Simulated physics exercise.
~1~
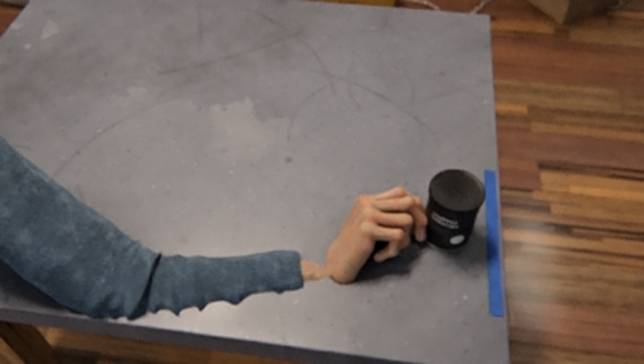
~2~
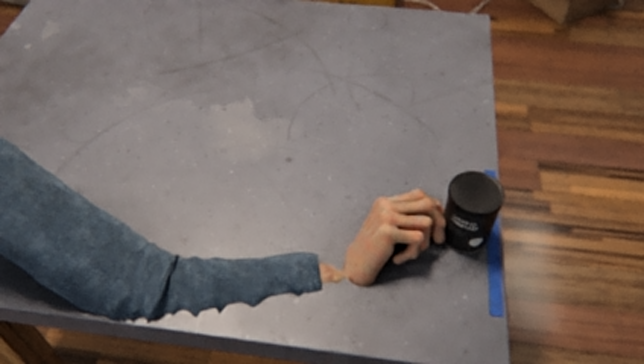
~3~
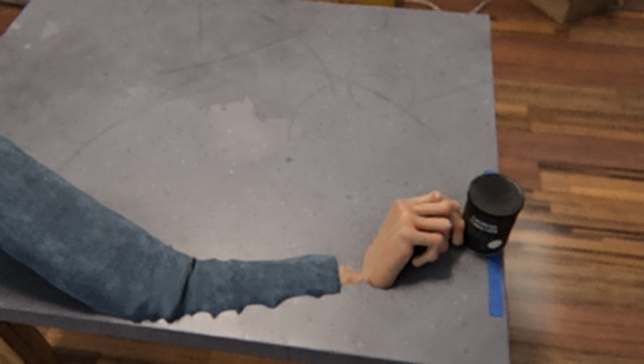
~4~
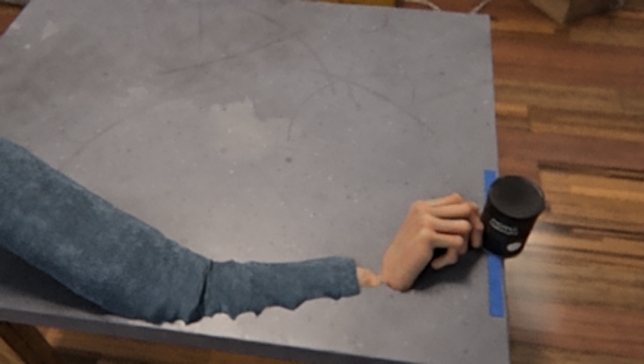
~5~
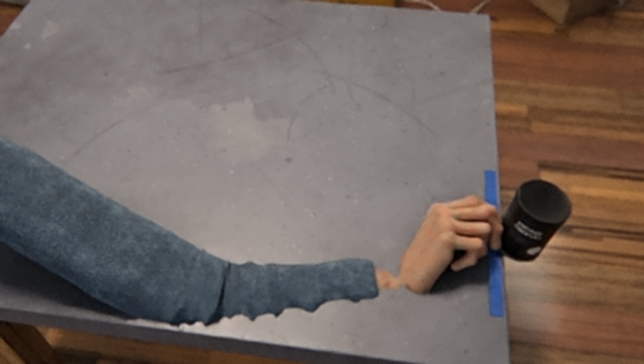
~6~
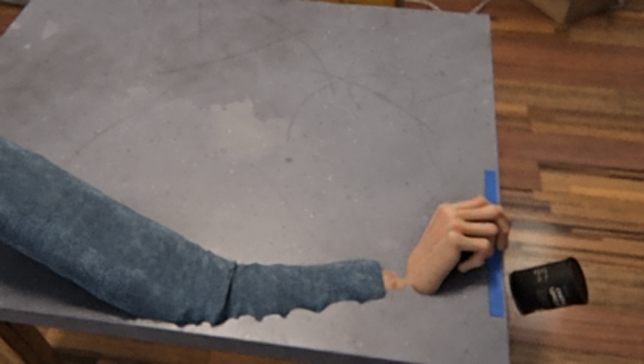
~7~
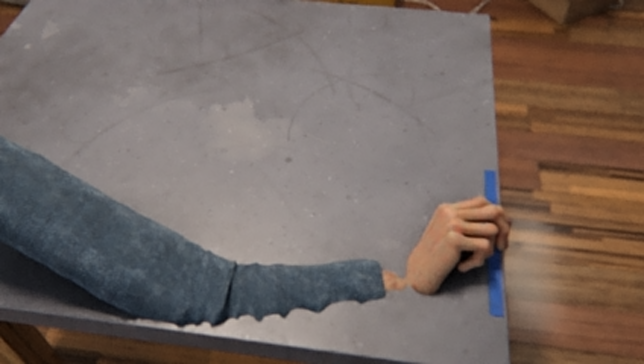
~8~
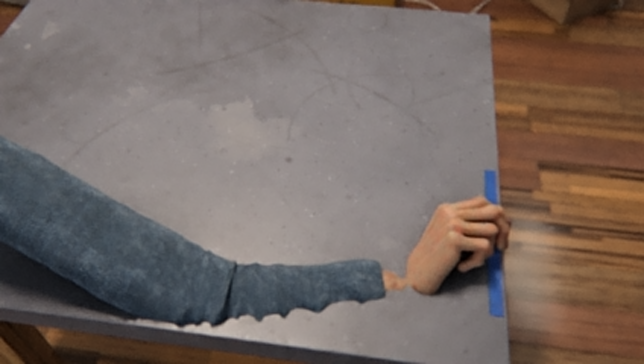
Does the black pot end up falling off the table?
Yes, the black pot tips over the right edge and falls off the table, dropping out of view beside the hand.
